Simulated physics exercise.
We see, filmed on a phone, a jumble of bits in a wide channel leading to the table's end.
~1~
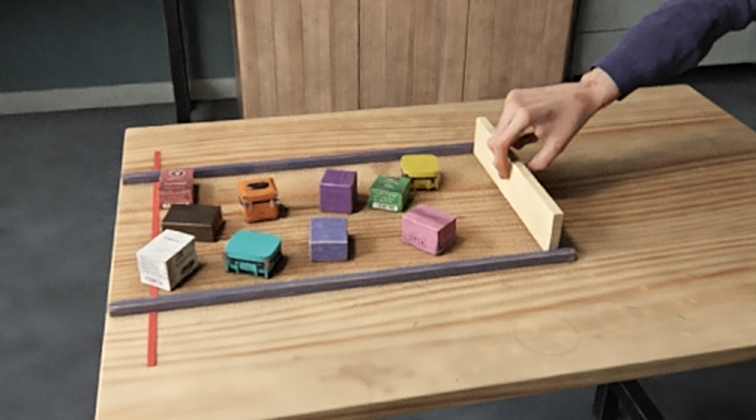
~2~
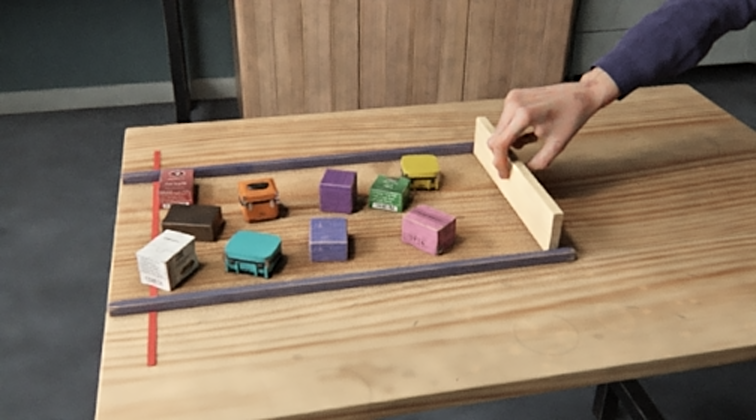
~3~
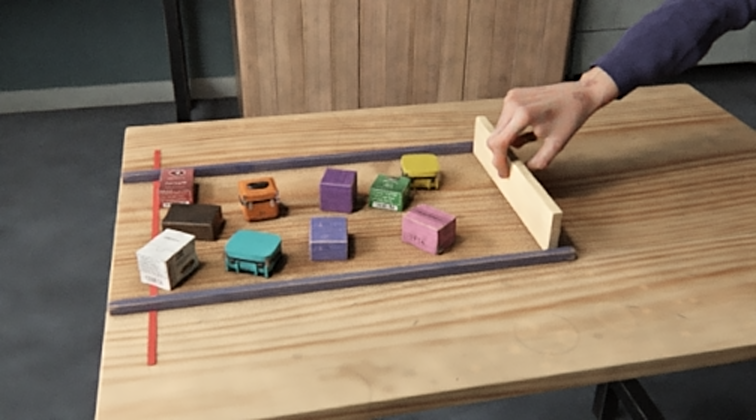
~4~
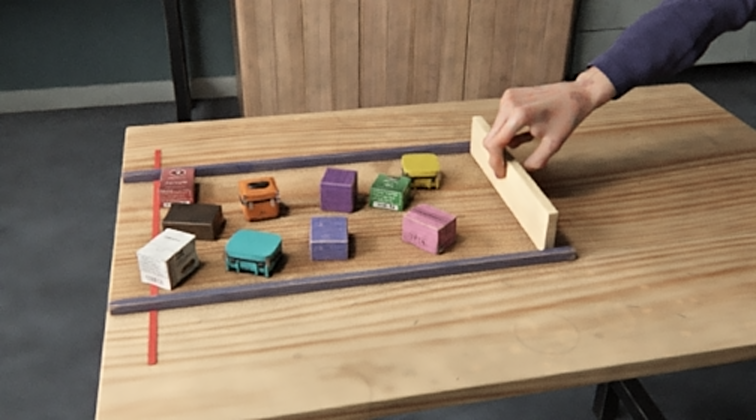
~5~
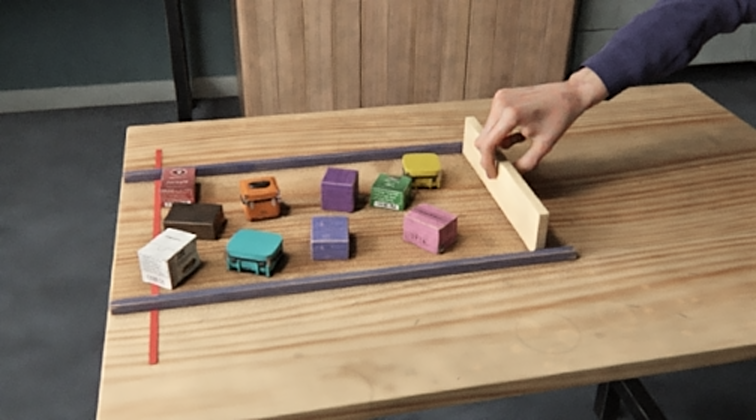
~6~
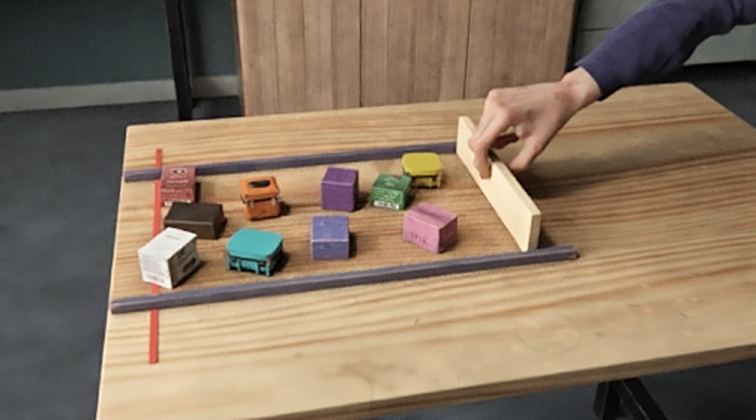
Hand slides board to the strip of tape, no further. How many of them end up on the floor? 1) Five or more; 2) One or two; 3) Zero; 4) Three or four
The answer is 1.
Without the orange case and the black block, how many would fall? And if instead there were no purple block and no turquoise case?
First try 5, second try 5.
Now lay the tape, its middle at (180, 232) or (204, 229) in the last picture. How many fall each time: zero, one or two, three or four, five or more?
Well, the first gives three to four and the second gives three to four.
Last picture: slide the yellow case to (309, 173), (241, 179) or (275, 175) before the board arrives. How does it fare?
Order of tries: On, on, on.
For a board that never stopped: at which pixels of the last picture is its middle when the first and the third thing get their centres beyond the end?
I'd put it close to (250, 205) and later close to (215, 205).
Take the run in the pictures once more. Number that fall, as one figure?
Taken together, the number is 7.
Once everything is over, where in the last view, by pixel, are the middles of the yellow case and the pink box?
About (138, 199), and the other about (136, 255).
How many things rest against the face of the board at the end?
That comes to 3.
Early on, none off yet; white box at rest near (170, 258); red box at rest near (179, 186); black block at rest near (194, 220).
A while later, none off yet; white box travelled about its own width near (138, 262); red box at rest near (179, 186); black block travelled about its own width near (142, 231).
Finally, the number that fall off is five or more; lost, purple block, blue block, orange case, turquoise case, black block, red box and white box.
